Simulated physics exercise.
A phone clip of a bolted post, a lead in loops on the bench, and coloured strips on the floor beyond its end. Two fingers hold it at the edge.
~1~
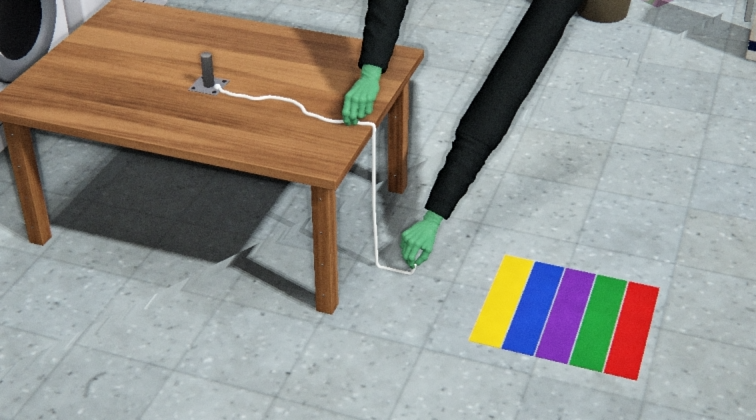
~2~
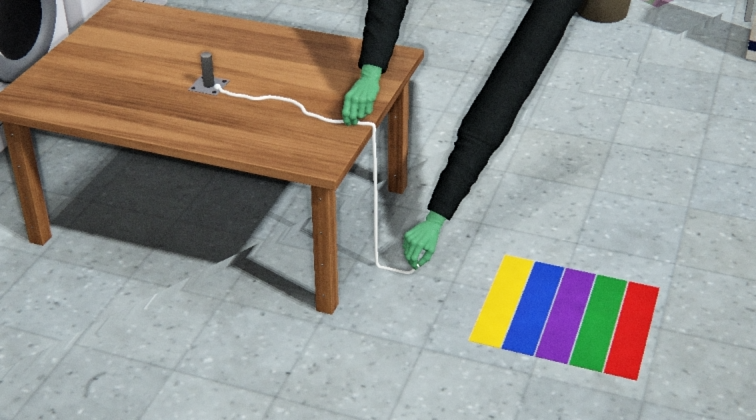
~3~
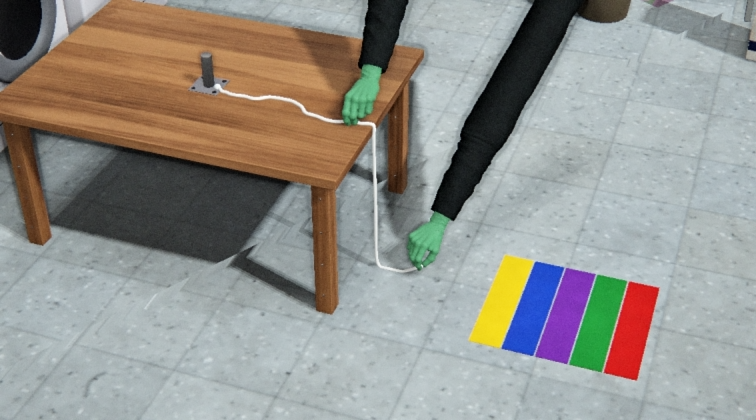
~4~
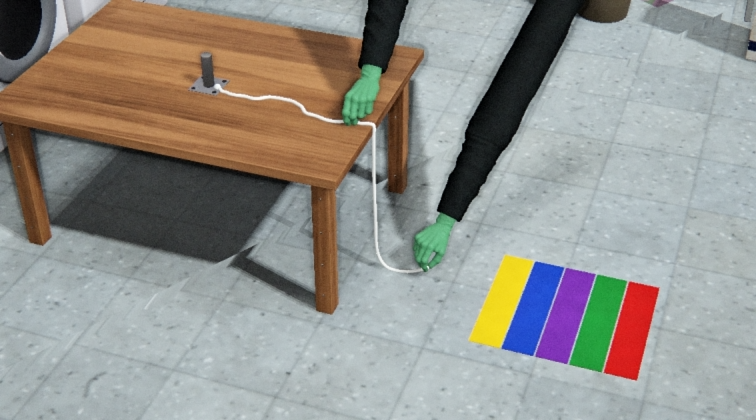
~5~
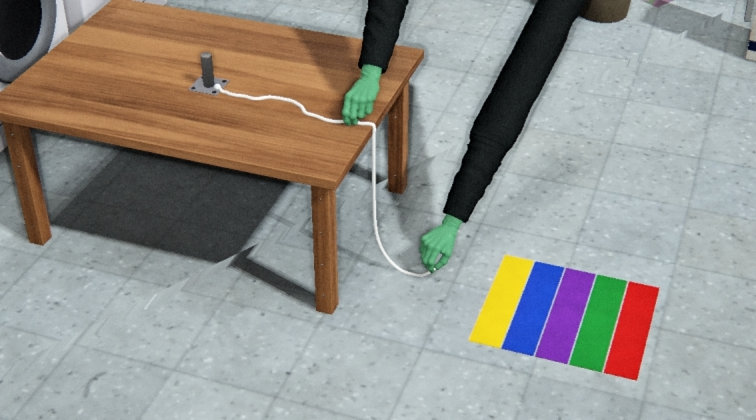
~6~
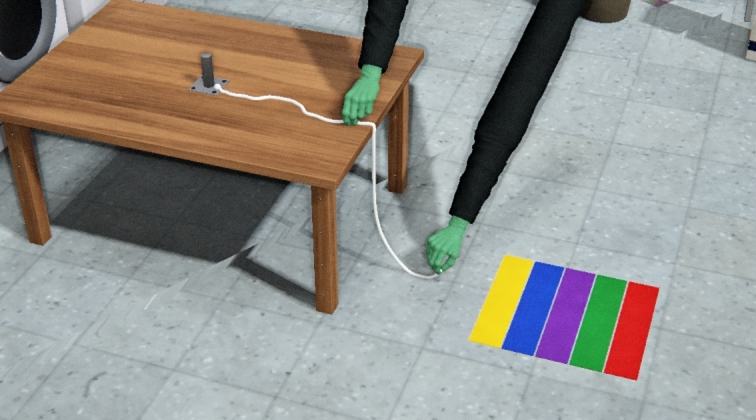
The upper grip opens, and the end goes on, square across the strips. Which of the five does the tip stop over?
It gets as far as the blue strip.
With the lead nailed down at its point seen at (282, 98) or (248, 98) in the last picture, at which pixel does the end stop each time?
Near (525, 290) and (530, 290).
Early on, end near (470, 277); short of the strips.
Midway, end near (509, 286); over yellow.
At the end of the slack, end near (534, 291); over blue. The blue one.
